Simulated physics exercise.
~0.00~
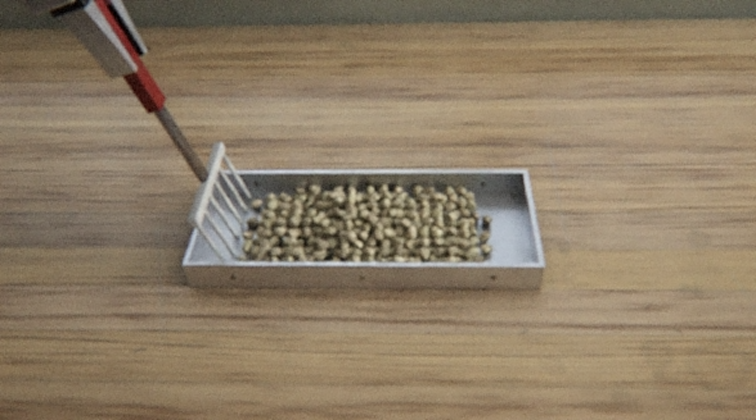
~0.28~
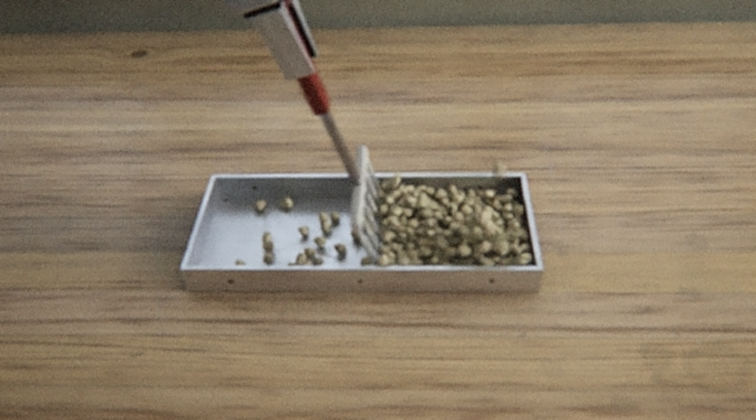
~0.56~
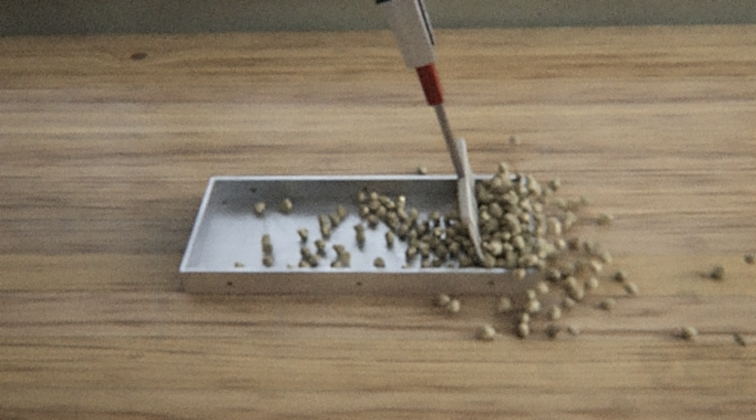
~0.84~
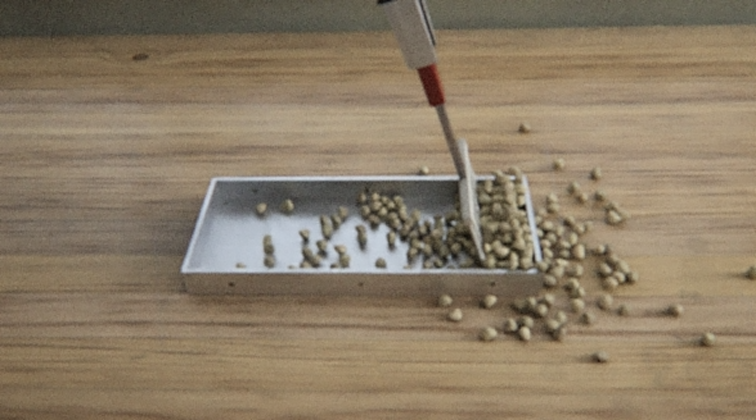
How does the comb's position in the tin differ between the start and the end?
At the start the comb is at the left end of the tin, and by the end it is close to the right end.
